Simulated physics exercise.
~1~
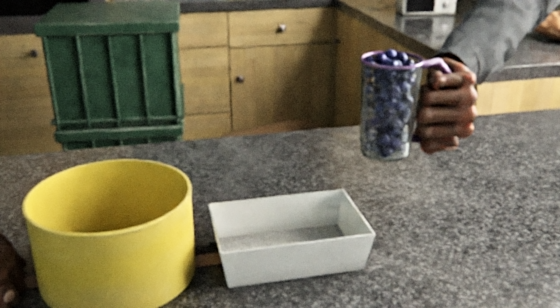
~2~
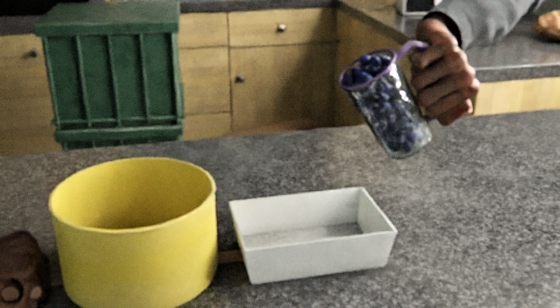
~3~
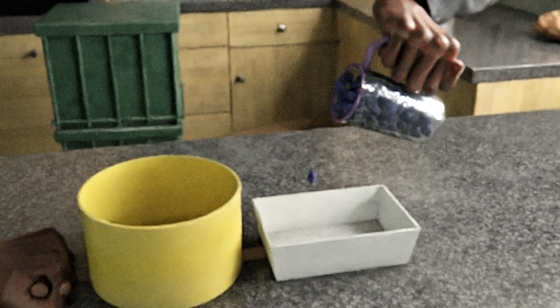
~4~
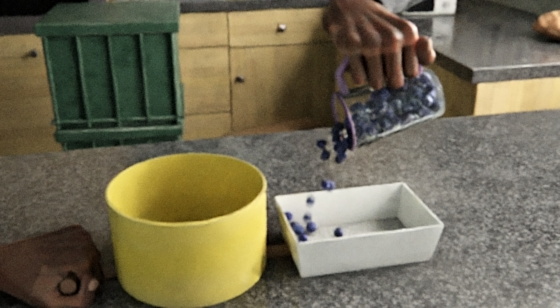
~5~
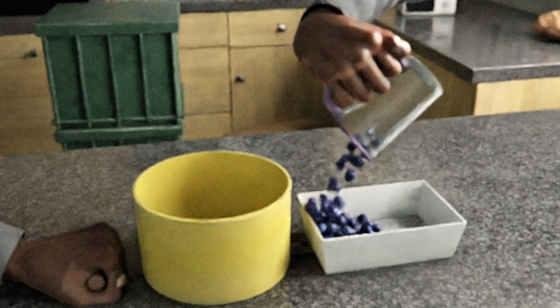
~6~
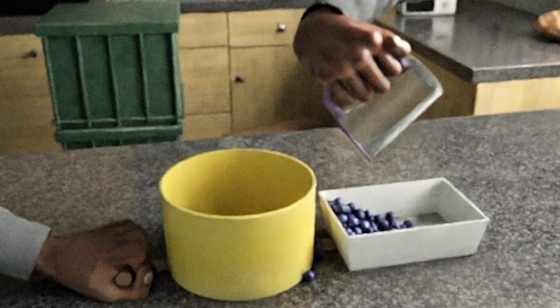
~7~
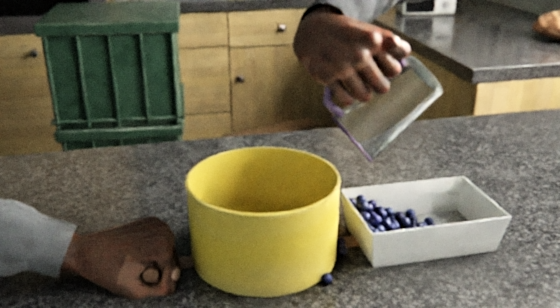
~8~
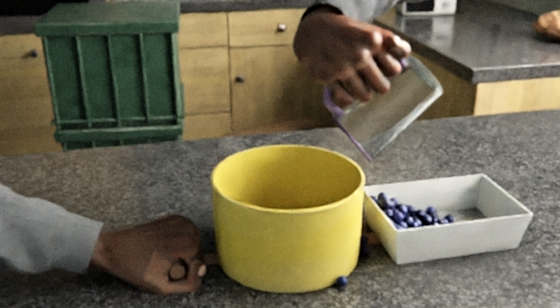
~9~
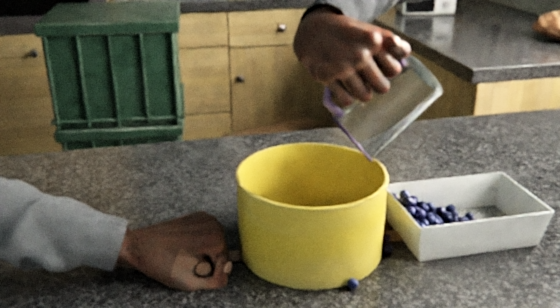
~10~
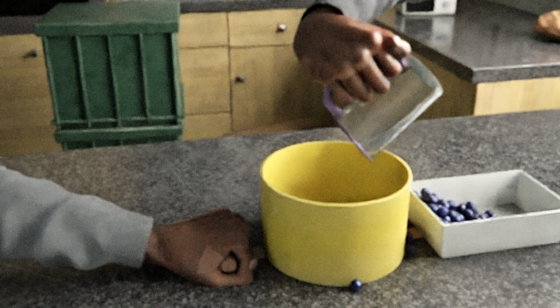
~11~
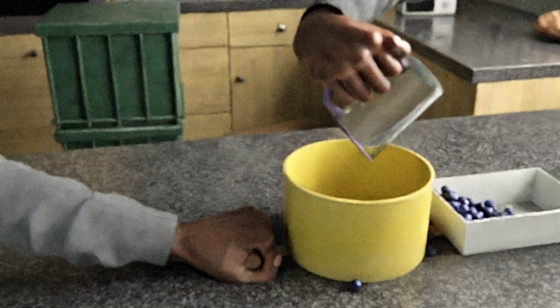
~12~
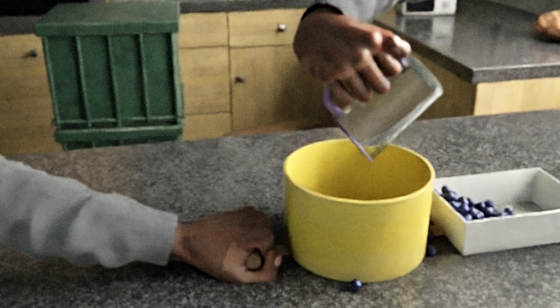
A hand tipped a clear cup of blueberries over a sliding white tin joined to a yellow pot, and nearly all landed in the tin. A few dropped onto the counter, and both dishes slid right before stopping, the emptied cup still held tilted above.
